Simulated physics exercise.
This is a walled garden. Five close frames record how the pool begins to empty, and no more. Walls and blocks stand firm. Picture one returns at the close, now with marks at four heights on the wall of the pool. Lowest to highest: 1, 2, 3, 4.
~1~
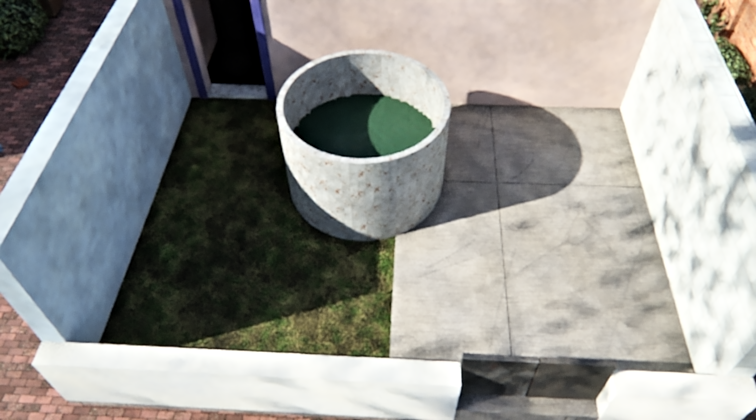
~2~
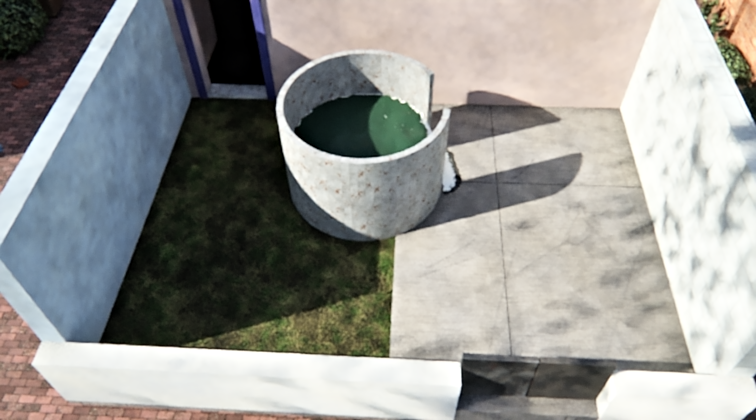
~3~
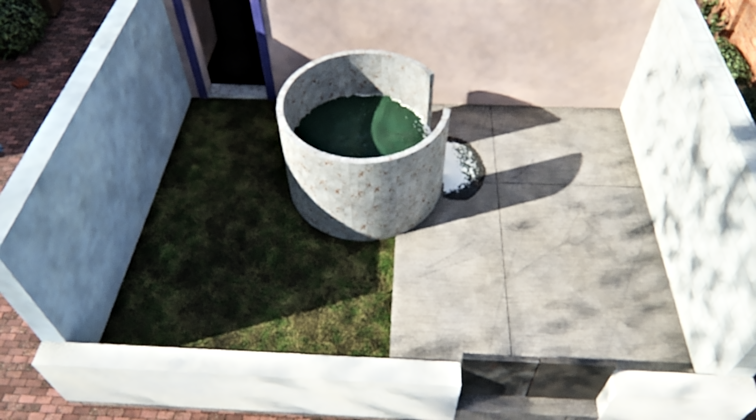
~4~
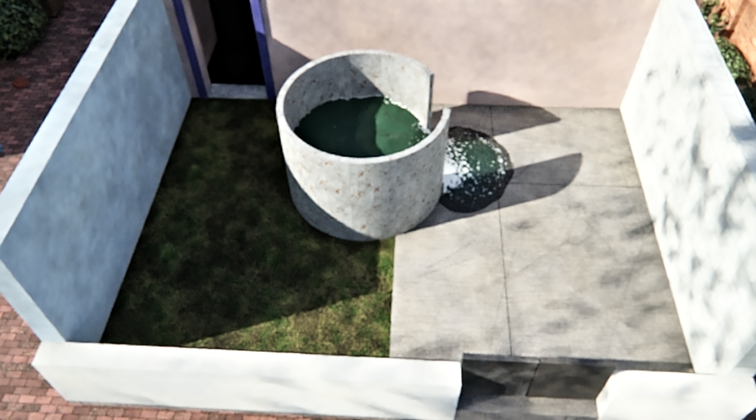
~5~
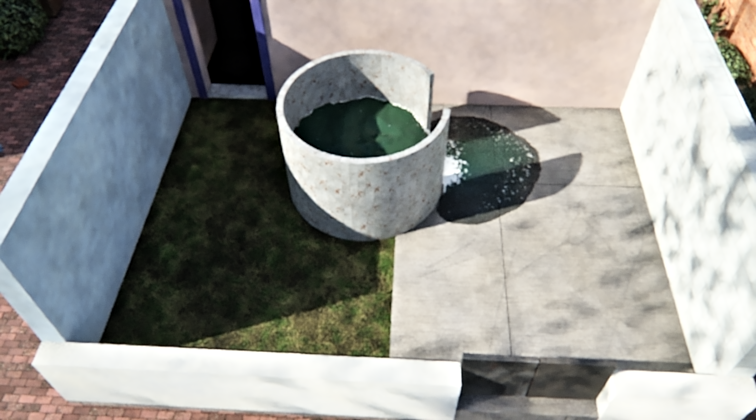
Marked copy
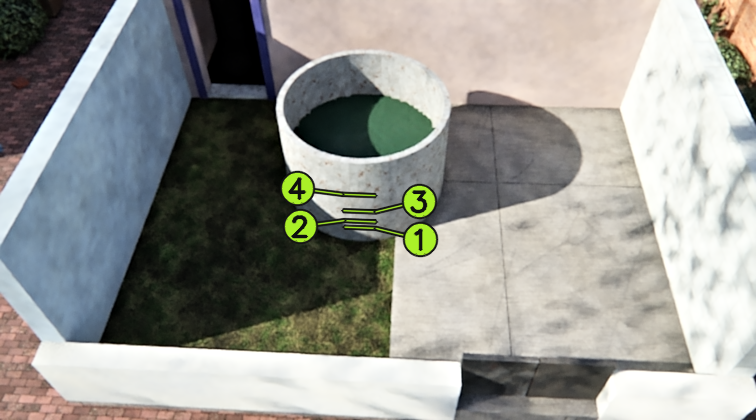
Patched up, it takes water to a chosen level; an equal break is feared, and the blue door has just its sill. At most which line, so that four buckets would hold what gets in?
4 will do.
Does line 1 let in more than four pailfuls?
No, that is safe.
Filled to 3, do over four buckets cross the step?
No, not at all.
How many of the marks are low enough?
All of the four.
On the marked copy, 1 at (360, 227); 2 at (359, 221); 3 at (359, 211); 4 at (358, 194); from the bottom up 1, 2, 3, 4.
For line 1, nothing gets over.
For line 2, nothing gets over.
For line 3, nothing gets over.
For line 4, a splash gets over, under a bucket.
